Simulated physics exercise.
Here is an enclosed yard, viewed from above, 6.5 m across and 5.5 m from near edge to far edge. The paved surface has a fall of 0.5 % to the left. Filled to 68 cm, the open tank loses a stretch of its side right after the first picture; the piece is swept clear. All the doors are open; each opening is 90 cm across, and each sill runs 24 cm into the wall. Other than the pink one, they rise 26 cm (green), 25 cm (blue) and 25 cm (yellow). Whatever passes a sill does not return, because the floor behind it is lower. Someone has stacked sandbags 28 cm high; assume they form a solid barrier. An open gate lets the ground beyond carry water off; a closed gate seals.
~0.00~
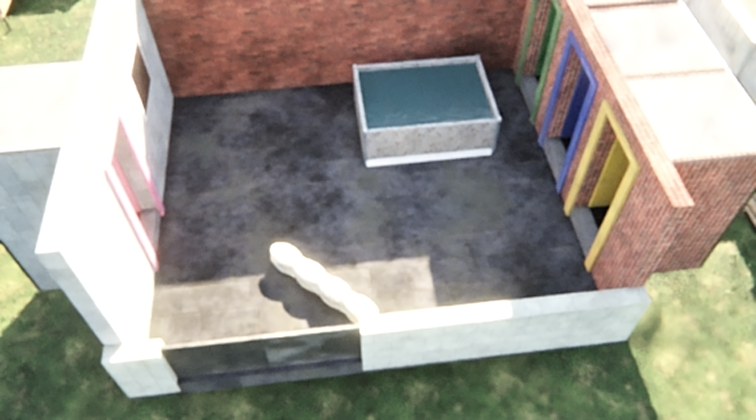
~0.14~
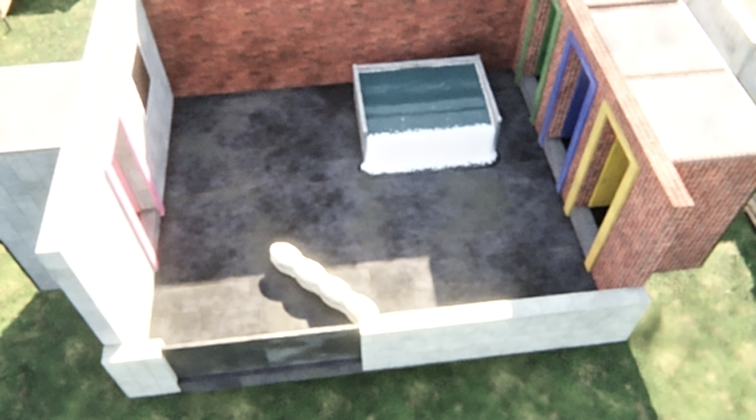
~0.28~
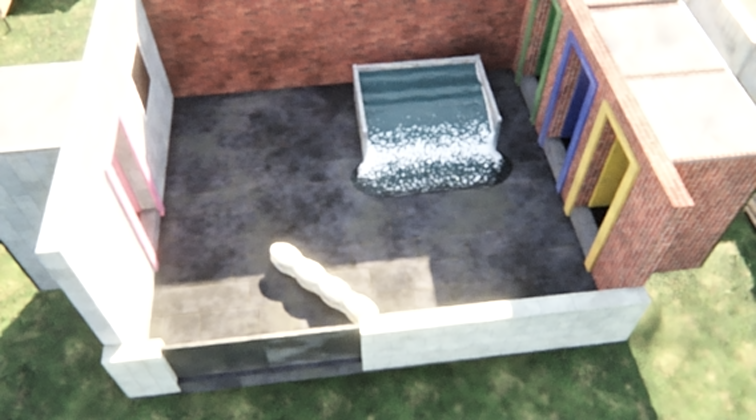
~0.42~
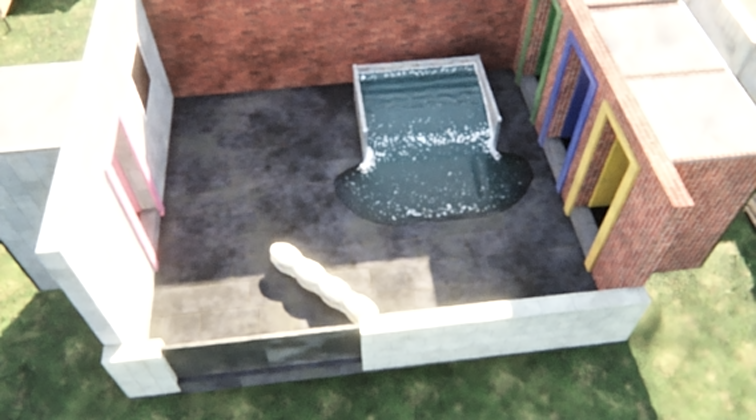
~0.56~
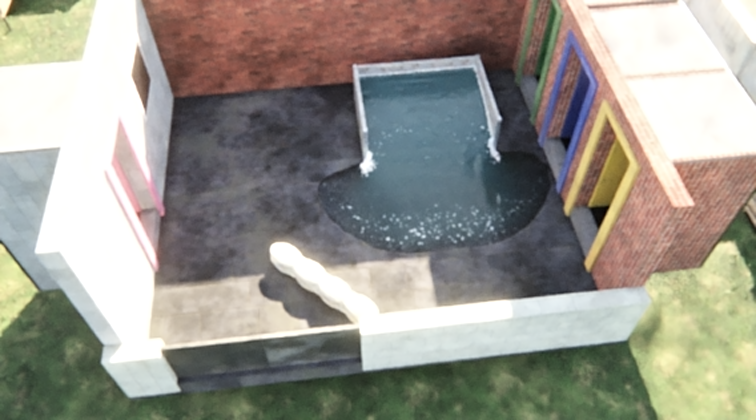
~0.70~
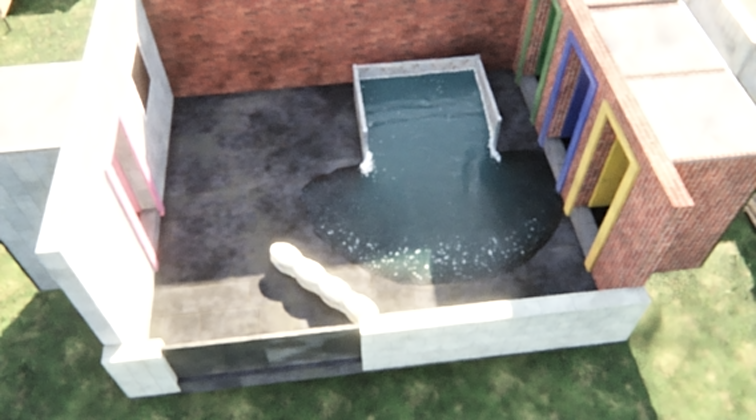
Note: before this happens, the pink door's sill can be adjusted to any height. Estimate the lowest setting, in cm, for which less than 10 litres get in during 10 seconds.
Around 6.5 cm.
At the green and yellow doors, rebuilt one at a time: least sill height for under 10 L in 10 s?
You'd want some 7.5 cm at green and some 17 cm at yellow.
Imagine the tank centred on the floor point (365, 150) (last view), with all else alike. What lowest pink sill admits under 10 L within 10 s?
Near 8.0 cm.
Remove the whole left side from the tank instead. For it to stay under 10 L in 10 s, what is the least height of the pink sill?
Then 17 cm.
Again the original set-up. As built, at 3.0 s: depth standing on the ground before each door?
Green door 0 cm, blue door 2 cm, pink door 1 cm, yellow door 23 cm.
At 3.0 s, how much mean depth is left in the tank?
On average, around 11 cm.
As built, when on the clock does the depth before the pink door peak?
Near 3.8 seconds.
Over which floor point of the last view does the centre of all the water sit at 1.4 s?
(435, 190), roughly.
After 1.4 s water covers 40 % of the floor, deepest (37 cm) near (472, 333); it has not reached the pink door.
After 3.0 s water covers 55 % of the floor, deepest (28 cm) near (485, 332); it has not reached the pink door.
After 10.0 s water covers 95 % of the floor, deepest (11 cm) near (252, 205); 8 cm at the pink door, 0 litres in over its 23 cm sill.
At the pink door as built, the water arrived by 3.1 s and peaked near 10 cm at 3.8 s.
With a sill of 6 cm, 15 litres would have come in within the 10 s; with 7 cm, 7 litres. So under 10 litres takes about 6.5 cm.
